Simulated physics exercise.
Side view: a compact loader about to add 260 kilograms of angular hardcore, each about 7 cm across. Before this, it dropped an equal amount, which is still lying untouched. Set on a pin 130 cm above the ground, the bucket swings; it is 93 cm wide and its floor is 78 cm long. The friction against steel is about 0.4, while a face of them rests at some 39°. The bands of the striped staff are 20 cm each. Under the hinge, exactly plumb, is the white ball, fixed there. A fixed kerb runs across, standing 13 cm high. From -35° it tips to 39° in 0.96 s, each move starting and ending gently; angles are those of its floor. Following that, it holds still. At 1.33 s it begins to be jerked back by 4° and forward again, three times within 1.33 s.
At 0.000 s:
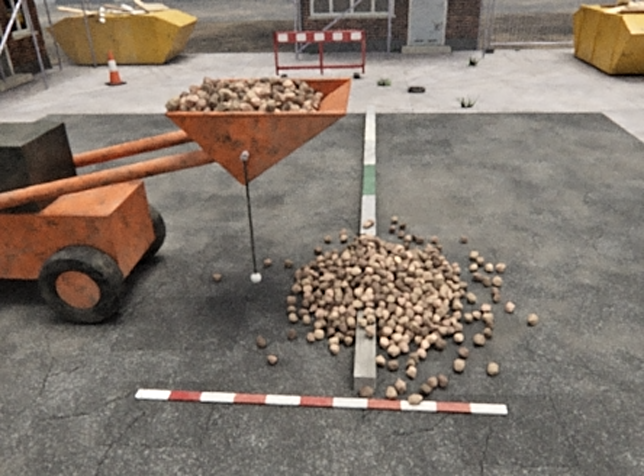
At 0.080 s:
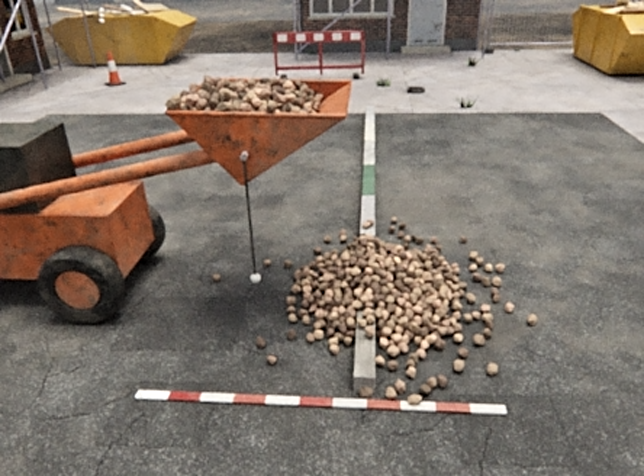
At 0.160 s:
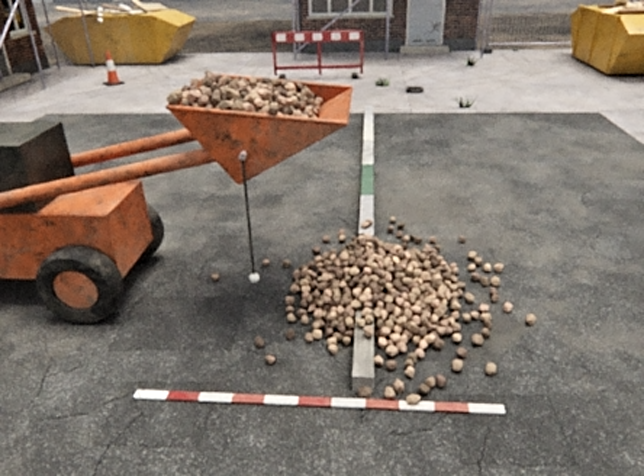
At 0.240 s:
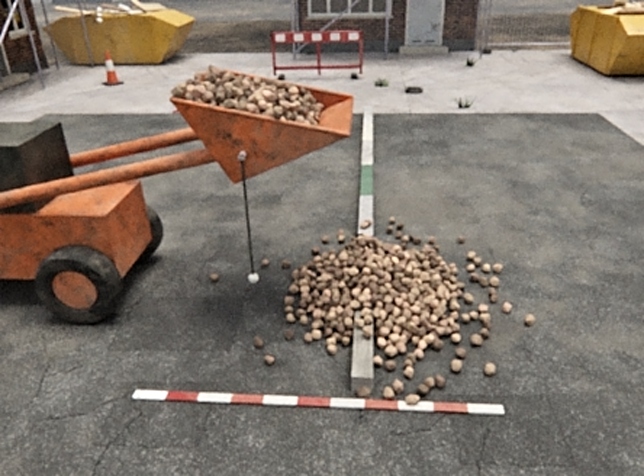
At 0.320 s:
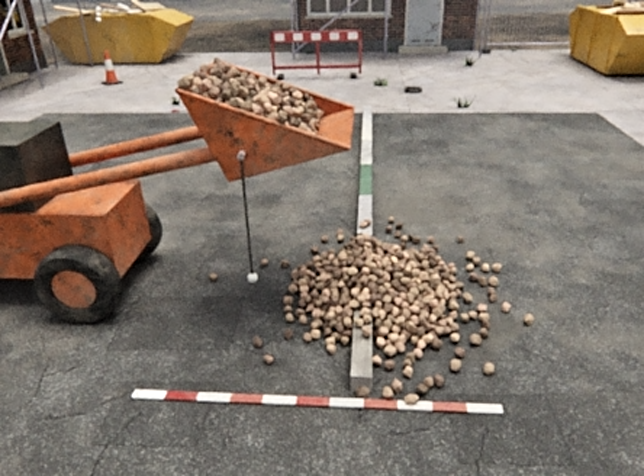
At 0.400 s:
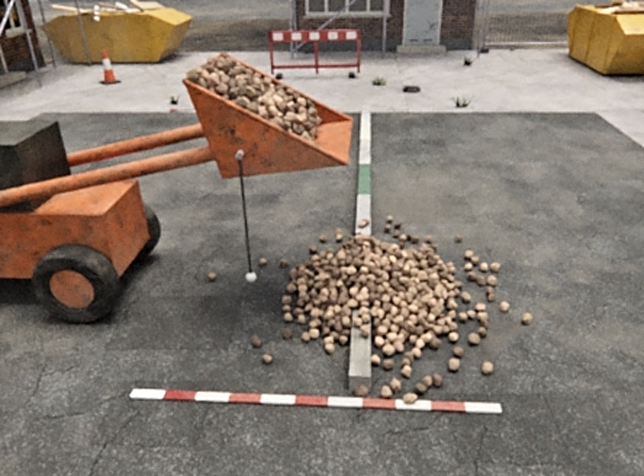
An orange loader with a bucket full of brown, rounded stones stands at the left of a dark paved yard, seen from the side and slightly above. A pile of similar stones lies across a pale kerb with a green band, behind a red-and-white striped staff, with yellow skips beyond. The bucket tilts gently, its right lip dipping and its left edge rising, while the stones inside shift slightly.
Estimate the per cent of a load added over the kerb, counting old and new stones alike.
Roughly 62 per cent of a load is added.
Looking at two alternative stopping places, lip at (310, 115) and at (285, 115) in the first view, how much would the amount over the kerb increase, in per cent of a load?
Close to 25 per cent, followed by close to 5 per cent.
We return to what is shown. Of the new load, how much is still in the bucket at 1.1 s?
Close to 70 in a hundred is still held.
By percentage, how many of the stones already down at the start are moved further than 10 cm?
Near 5 per cent, I reckon.
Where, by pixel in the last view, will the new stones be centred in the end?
I'd point to about (382, 276).
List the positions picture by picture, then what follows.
Lip at (345, 114), floor tilted -35°, highest stones at (253, 84). The earlier load is highest near (369, 265), 23 cm above ground level, 39 % on this side of the kerb, 61 % over the kerb, in the first frame.
Lip at (346, 117), floor tilted -34°, highest stones at (242, 85); the stones move at 0.1 m/s on average, in the second frame.
The bucket is at -30°, its lip at (347, 124); the top of the load is at (224, 80); the stones move at 0.2 m/s on average, in the third frame.
Lip at (349, 135), floor tilted -23°, highest stones at (215, 76); the stones move at 0.4 m/s on average, in the fourth frame.
Lip at (350, 149), floor tilted -16°, highest stones at (218, 70); the stones move at 0.4 m/s on average, in the fifth frame.
Lip at (348, 164), floor tilted -7°, highest stones at (223, 63); the stones move at 0.4 m/s on average, in the sixth frame.
After 0.7 s the floor is at 27°; in per cent of one load, 100 in the bucket, 39 on this side of the kerb, 61 over the kerb; the foremost stones are at (494, 285).
After 1.1 s the floor is at 39°; in per cent of one load, 69 in the bucket, 69 on this side of the kerb, 62 over the kerb; the foremost stones are at (494, 285).
After 3.1 s the floor is at 39°; in per cent of one load, 0 in the bucket, 77 on this side of the kerb, 123 over the kerb; the foremost stones are at (513, 306).
After 5.6 s the floor is at 39°; in per cent of one load, 0 in the bucket, 77 on this side of the kerb, 123 over the kerb; the foremost stones are at (513, 306). Net gain over the kerb, 62.
